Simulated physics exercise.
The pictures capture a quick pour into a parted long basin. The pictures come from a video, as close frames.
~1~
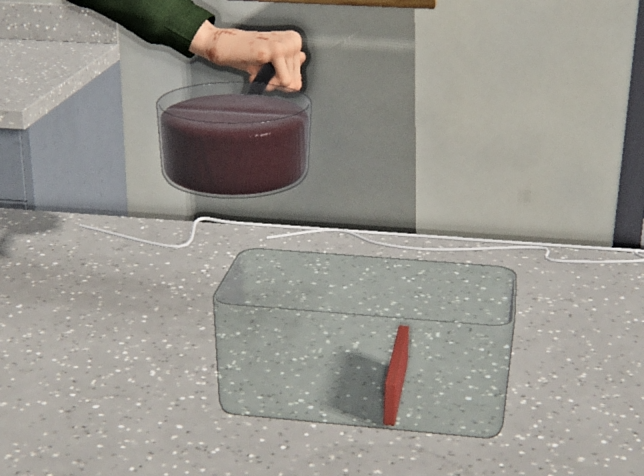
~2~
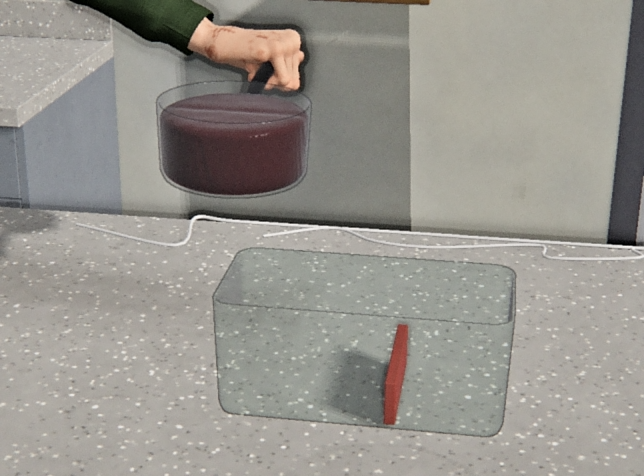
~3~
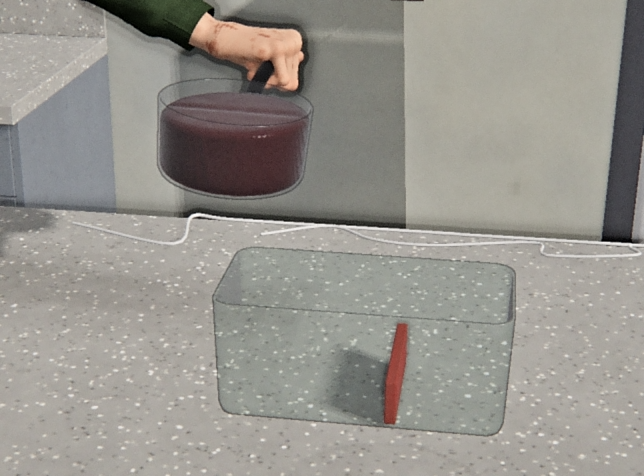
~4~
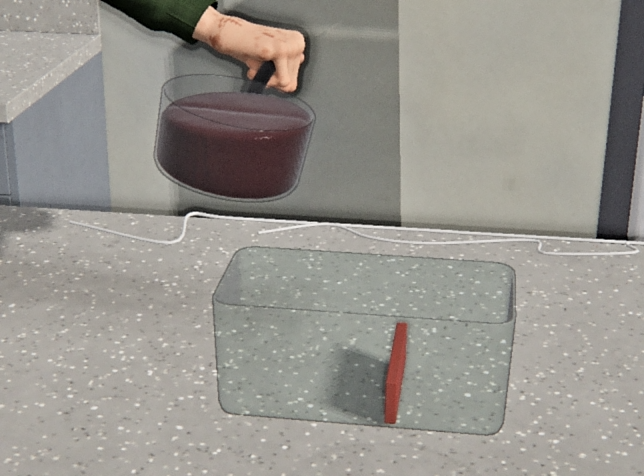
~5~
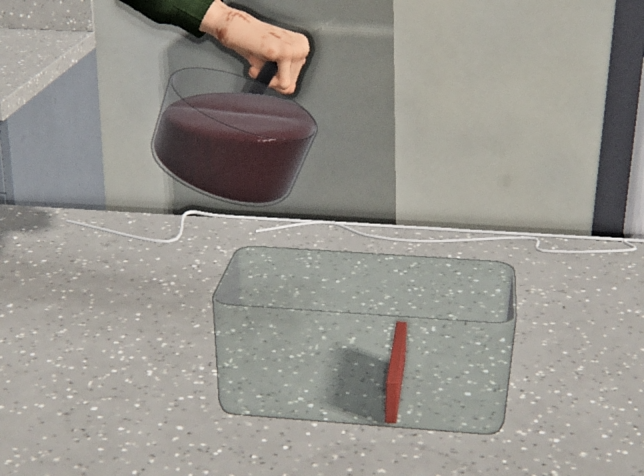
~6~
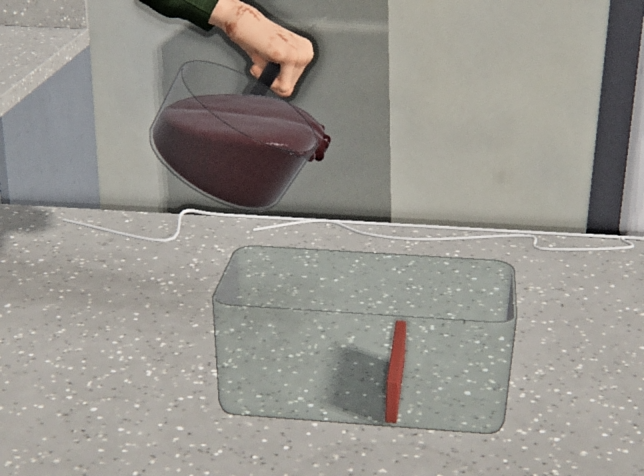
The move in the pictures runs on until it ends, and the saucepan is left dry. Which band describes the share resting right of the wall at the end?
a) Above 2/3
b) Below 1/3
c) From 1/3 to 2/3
Below 1/3 (b).
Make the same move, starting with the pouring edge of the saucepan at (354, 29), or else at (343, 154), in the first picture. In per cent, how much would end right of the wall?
Roughly 60 per cent, then roughly 35 per cent.
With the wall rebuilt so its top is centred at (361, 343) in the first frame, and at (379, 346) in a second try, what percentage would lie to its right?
In turn some 60 and 40 in a hundred.
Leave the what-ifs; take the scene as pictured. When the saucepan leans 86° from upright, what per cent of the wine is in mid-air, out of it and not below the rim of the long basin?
It's close to 40 percent.
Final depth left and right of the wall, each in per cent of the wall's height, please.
On the left it sits near 70, while on the right it sits near 30.
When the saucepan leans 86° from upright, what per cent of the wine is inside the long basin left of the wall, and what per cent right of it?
You'd find 20 per cent on the left and 10 per cent on the right.
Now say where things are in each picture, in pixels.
In the first picture, it leans 0°; its right rim is at (309, 108); the wine meets the walls at (165, 108) and (308, 115); the long basin's rim runs from (227, 276) to (514, 298); the wall's top is at (397, 355).
In the second picture, it leans 1°; its right rim is at (309, 109); the wine meets the walls at (164, 107) and (308, 116).
In the third picture, it leans 5°; its right rim is at (311, 114); the wine meets the walls at (165, 106) and (310, 117).
In the fourth picture, it leans 11°; its right rim is at (313, 122); the wine meets the walls at (166, 106) and (312, 119).
In the fifth picture, it leans 20°; its right rim is at (315, 134); the wine meets the walls at (165, 108) and (313, 125); 1 per cent is over the edge.
In the sixth picture, it leans 30°; its right rim is at (315, 147); the wine meets the walls at (161, 108) and (309, 134); 6 per cent is over the edge.
A moment on, the saucepan is tipped on its side and 32 per cent is still to pour, 19 is left of the wall and 9 right of it.
Next, the saucepan is tipped right over and 7 per cent is still to pour, 67 is left of the wall and 19 right of it.
Then the saucepan is tipped right over and 1 per cent is still to pour, 73 is left of the wall and 21 right of it.
Later the saucepan is tipped right over and 0 per cent is still to pour, 75 is left of the wall and 22 right of it.
Finally, 74 per cent lies left of the wall, 22 right of it and 4 outside.
